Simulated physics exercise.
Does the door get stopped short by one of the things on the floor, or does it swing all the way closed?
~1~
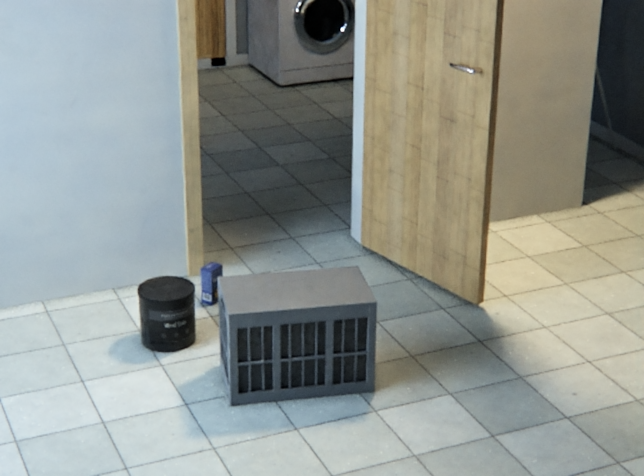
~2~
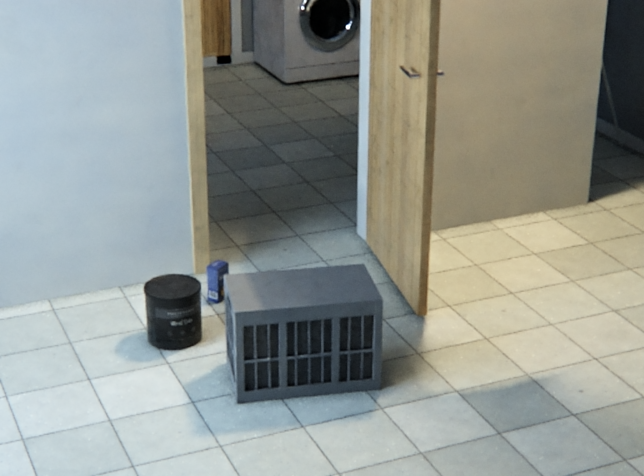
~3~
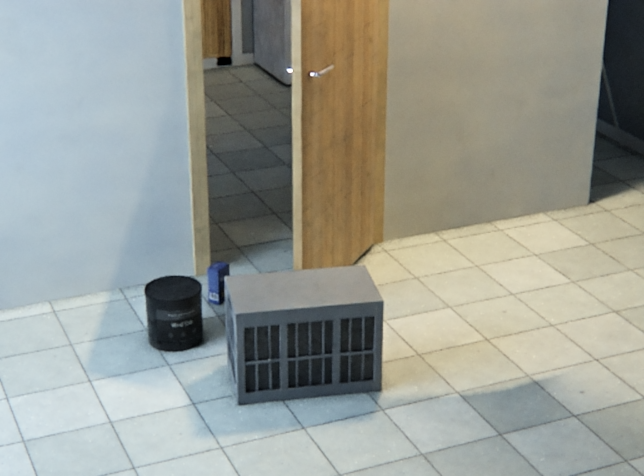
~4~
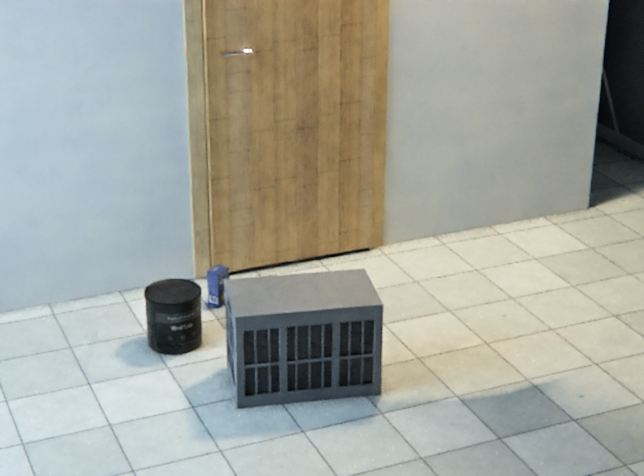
It swings closed. The grey box, the black pail and the blue carton stay where they are, and none of them stops the door.
